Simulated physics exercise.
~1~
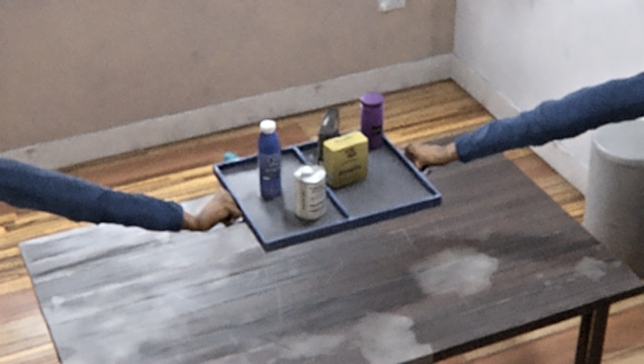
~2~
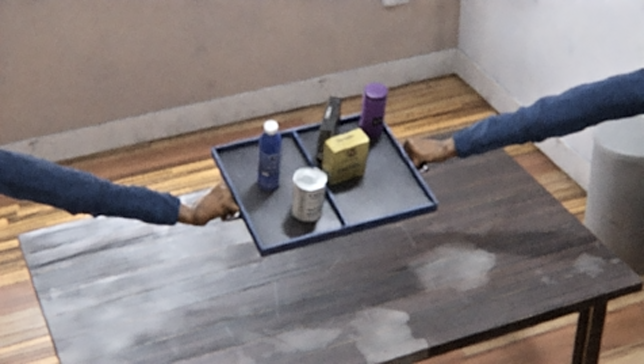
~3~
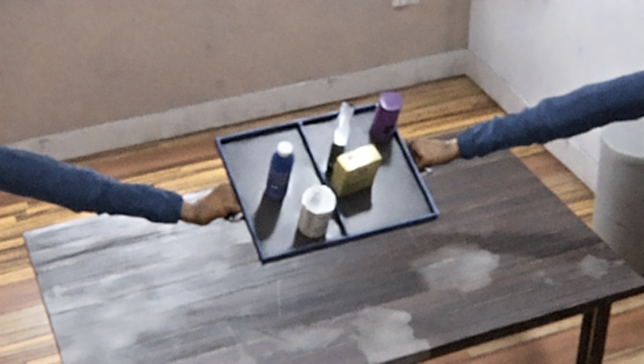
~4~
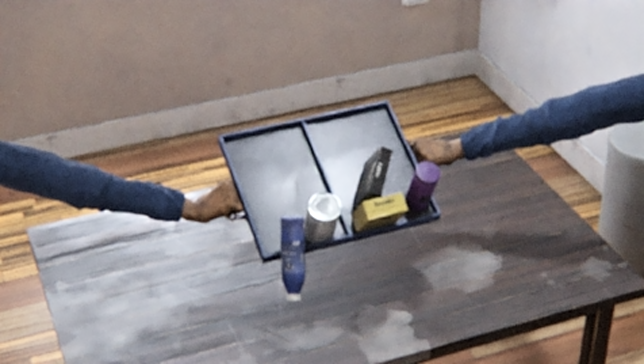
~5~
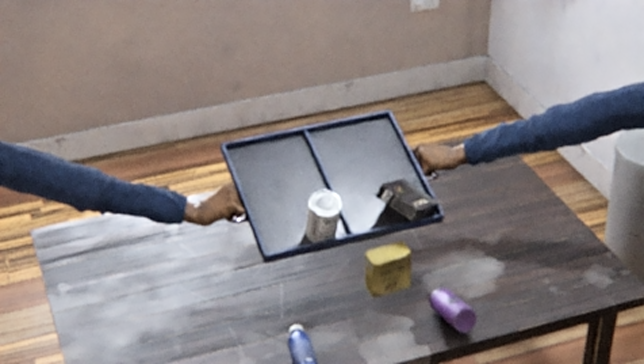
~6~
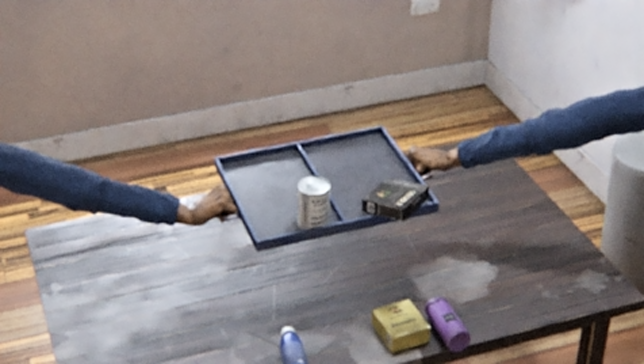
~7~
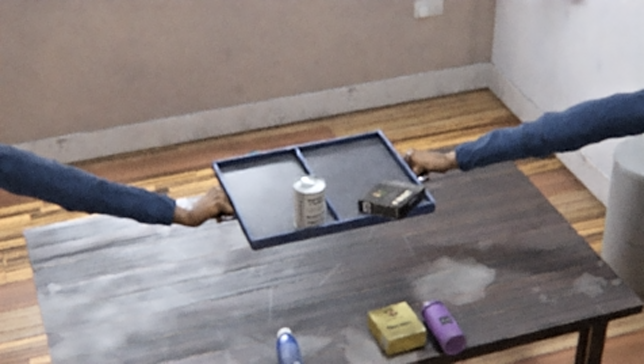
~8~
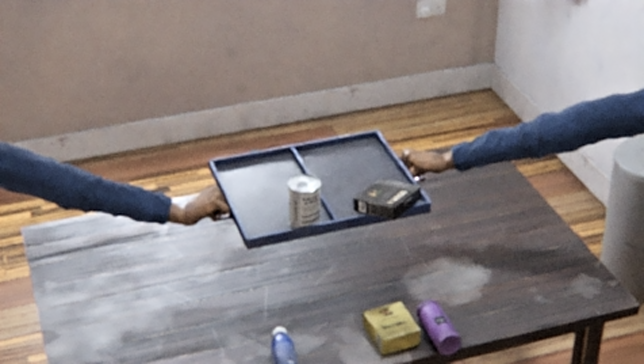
The clip opens on two hands holding a blue-rimmed tray above a dark, worn table, carrying a blue bottle, purple jar, yellow packet, black packet and white tin, all upright. The hands tip the tray's near edge down, and the items lean and begin sliding toward it. The blue bottle pitches over the rim headfirst, followed by the purple jar and yellow packet, while the black packet topples on the tray. As the tray levels again, the white tin settles upright beside the fallen black packet. The bottle, jar and yellow packet end lying on the table below.
